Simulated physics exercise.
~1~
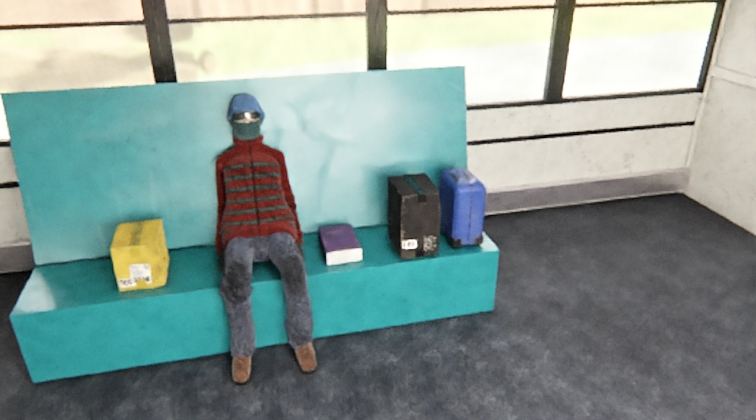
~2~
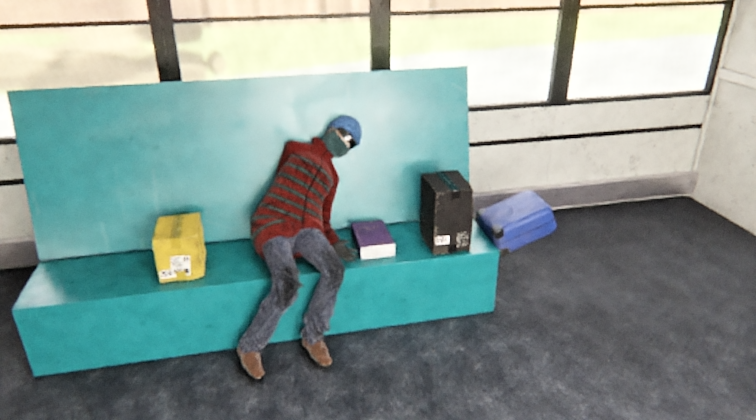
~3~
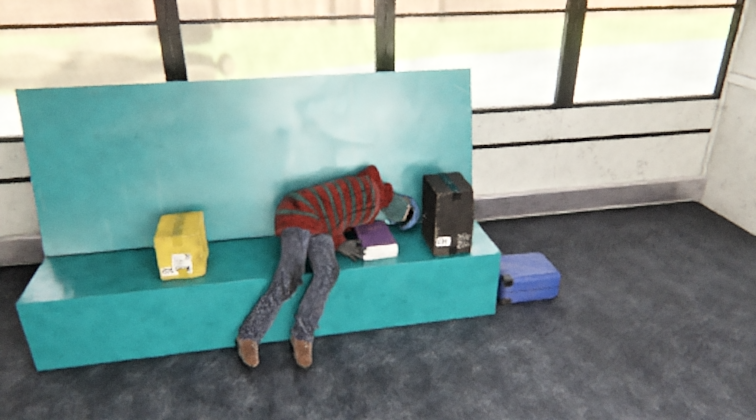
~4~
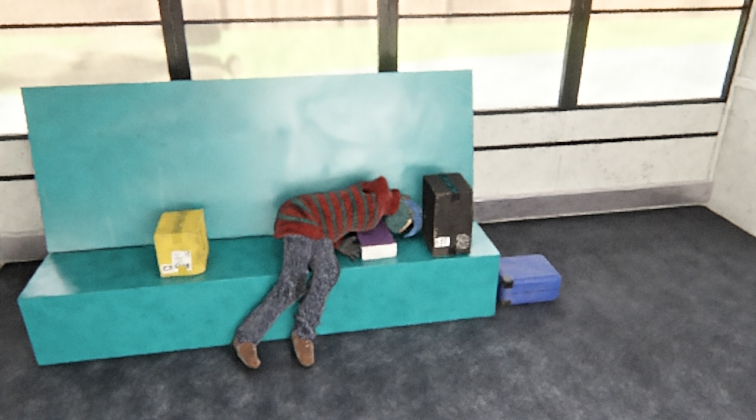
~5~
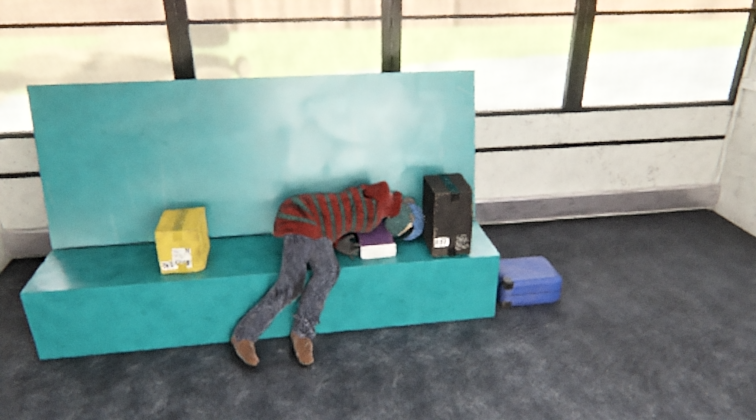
We see a limp figure in a blue cap and striped sweater slump right along a teal bench beside a purple book, while a blue case topples off the end to the floor; the yellow and black boxes shift slightly right but stay on the seat.
